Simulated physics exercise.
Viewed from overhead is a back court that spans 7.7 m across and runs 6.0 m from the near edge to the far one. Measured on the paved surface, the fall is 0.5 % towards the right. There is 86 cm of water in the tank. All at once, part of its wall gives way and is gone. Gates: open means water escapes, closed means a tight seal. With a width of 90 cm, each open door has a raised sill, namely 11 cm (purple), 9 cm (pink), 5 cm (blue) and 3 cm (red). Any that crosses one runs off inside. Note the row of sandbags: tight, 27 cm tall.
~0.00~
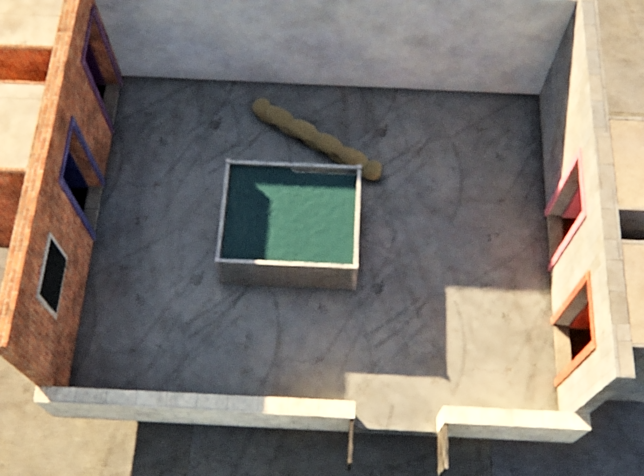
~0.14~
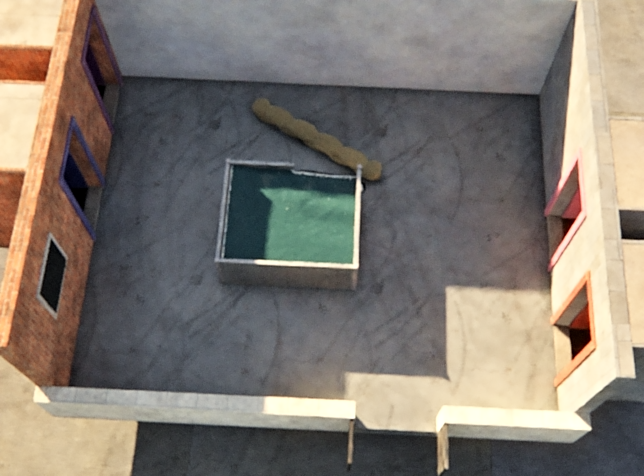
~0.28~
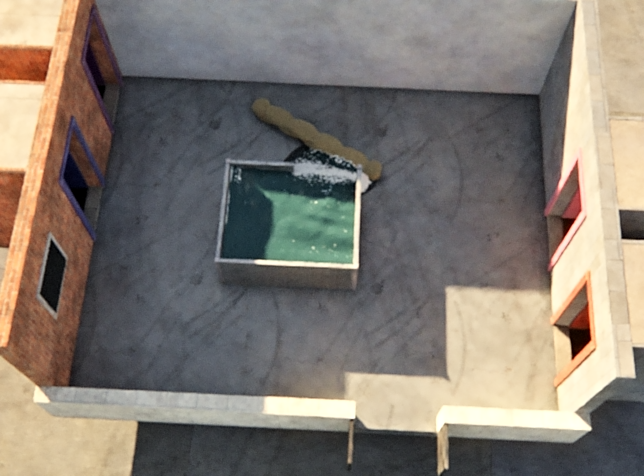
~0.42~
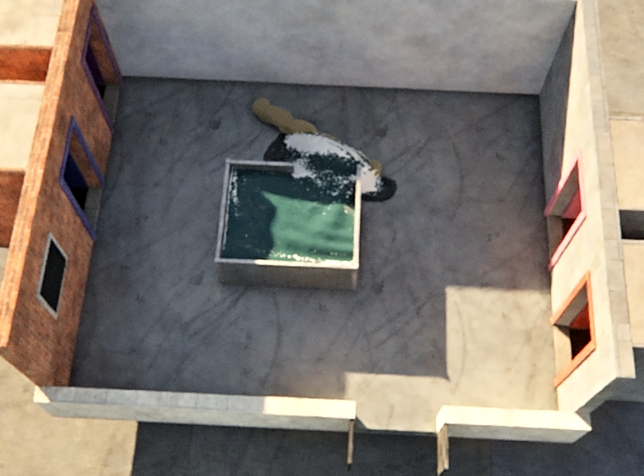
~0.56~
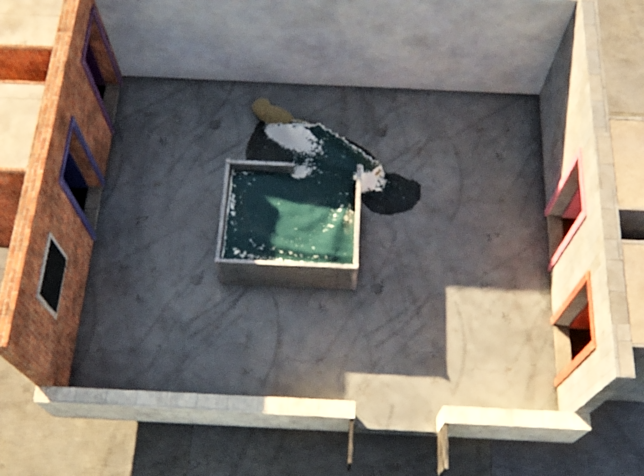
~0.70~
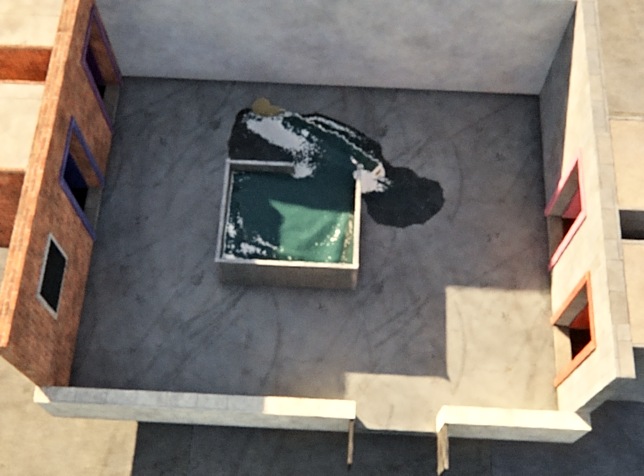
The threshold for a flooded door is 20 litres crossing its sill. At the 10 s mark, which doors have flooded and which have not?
The purple door has flooded; the pink door has not; the blue door has flooded; the red door has flooded.
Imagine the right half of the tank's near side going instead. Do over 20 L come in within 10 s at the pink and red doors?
Versus the limit - pink: Within, red: Exceeded.
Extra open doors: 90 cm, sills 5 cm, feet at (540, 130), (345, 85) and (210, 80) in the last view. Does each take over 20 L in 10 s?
First doorway gets there, second gets there, third gets there.
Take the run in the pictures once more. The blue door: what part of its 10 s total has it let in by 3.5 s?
Some 20 in a hundred.
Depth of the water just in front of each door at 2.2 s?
Measured in centimetres, the purple door gives 26, the pink door 5, the blue door 2 and the red door 0.
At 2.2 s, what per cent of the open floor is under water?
Close to 50 in a hundred.
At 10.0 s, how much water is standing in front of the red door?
Some 7.0 cm.
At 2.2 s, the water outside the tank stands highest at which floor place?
Position: About (343, 167).
After 1.4 s water covers 30 % of the floor and is deepest (62 cm) near (343, 167); purple door not reached, pink door not reached, blue door not reached, red door not reached.
After 2.2 s water covers 50 % of the floor and is deepest (46 cm) near (343, 167); purple door 26 cm at the sill, 37 L in, pink door 5 cm at the sill, 0 L in, blue door not reached, red door not reached.
After 3.5 s water covers 60 % of the floor and is deepest (34 cm) near (343, 167); purple door 25 cm at the sill, 174 L in, pink door 7 cm at the sill, 2 L in, blue door 9 cm at the sill, 8 L in, red door 5 cm at the sill, 0 L in.
After 6.0 s water covers 80 % of the floor and is deepest (20 cm) near (353, 177); purple door 16 cm at the sill, 293 L in, pink door 5 cm at the sill, 3 L in, blue door 8 cm at the sill, 30 L in, red door 5 cm at the sill, 7 L in.
After 10.0 s water covers 95 % of the floor and is deepest (13 cm) near (342, 176); purple door 7 cm at the sill, 313 L in, pink door 5 cm at the sill, 3 L in, blue door 8 cm at the sill, 44 L in, red door 7 cm at the sill, 42 L in.
